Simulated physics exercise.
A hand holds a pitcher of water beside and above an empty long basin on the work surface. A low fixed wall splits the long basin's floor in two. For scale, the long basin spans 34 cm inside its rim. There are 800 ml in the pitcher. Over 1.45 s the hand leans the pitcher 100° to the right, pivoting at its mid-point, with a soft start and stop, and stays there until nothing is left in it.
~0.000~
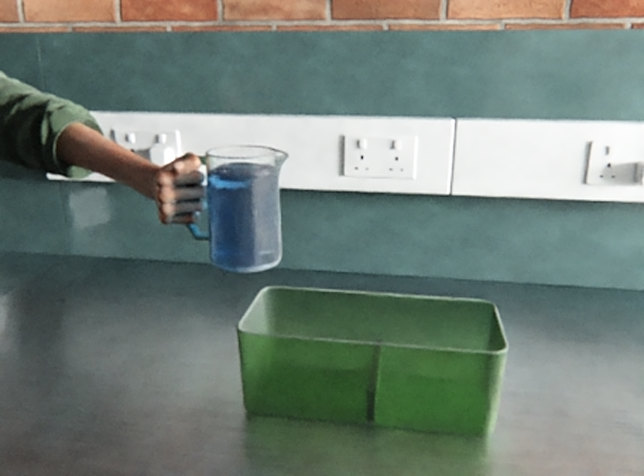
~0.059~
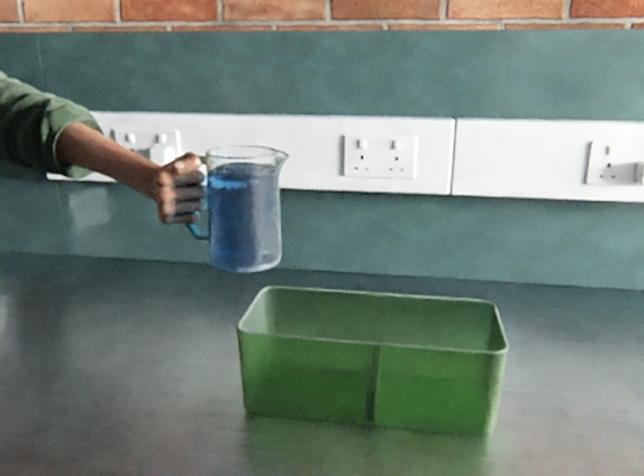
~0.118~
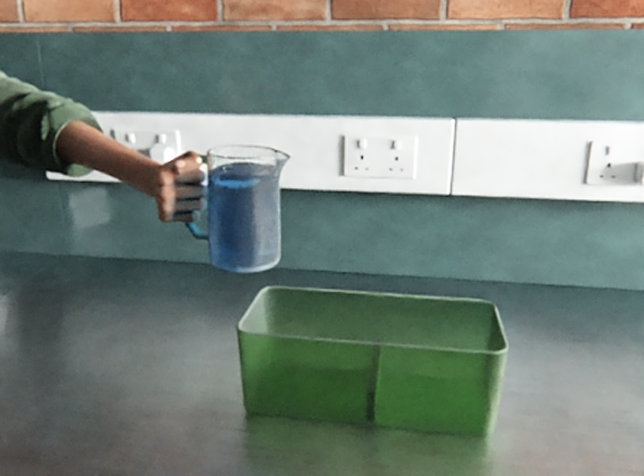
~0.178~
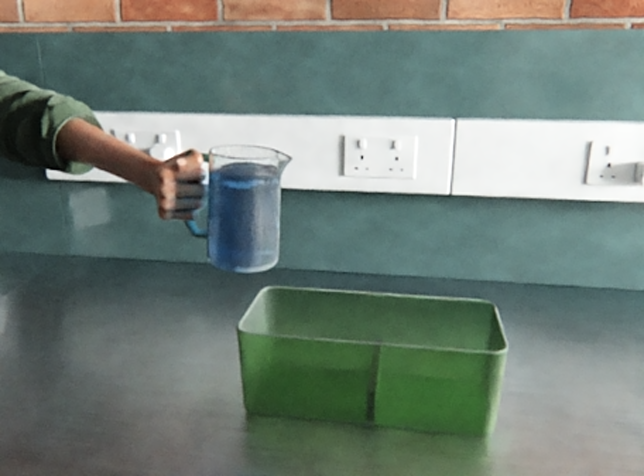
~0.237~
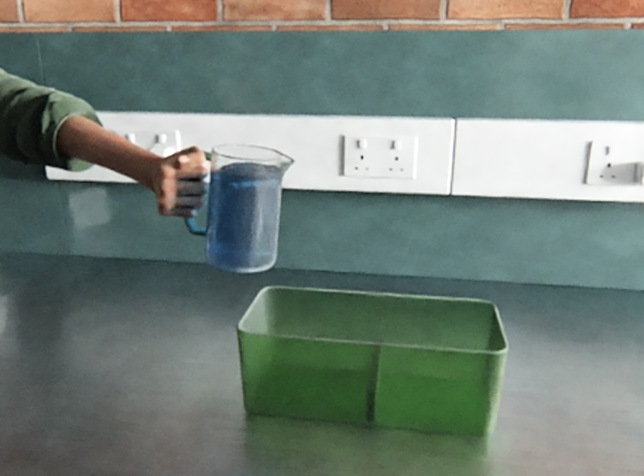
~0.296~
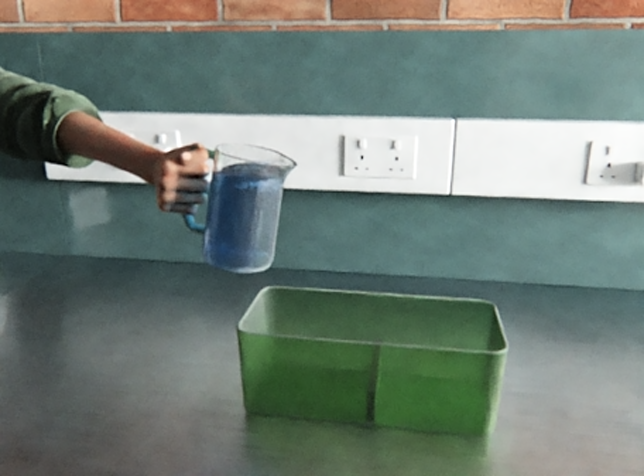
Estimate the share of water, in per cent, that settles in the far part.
The far part has some 14 per cent.
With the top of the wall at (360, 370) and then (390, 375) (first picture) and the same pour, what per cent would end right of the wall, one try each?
In turn about 65 and 5 per cent.
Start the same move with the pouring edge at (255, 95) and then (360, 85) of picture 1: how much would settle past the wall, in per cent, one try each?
In turn about 5 and 90 per cent.
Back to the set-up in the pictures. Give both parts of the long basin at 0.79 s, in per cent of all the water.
Near 1 on the left, 0 on the right.
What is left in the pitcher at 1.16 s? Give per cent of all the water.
About 56 per cent.
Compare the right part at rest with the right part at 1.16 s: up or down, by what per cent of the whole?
The share moves up, by some 7 per cent.
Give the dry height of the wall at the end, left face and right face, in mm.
Some 24 mm on the left and 48 mm on the right.
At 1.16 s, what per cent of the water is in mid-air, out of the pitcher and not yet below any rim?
About 16 per cent.
After 0.79 s the tilt is 57° and 92 per cent is still to pour, 1 is left of the wall and 0 right of it.
After 1.16 s the tilt is 90° and 55 per cent is still to pour, 22 is left of the wall and 6 right of it.
After 1.54 s the tilt is 100° and 12 per cent is still to pour, 68 is left of the wall and 12 right of it.
After 1.95 s the tilt is 100° and 1 per cent is still to pour, 83 is left of the wall and 14 right of it.
In the end 85 per cent lies left of the wall, 14 right of it and 1 outside.
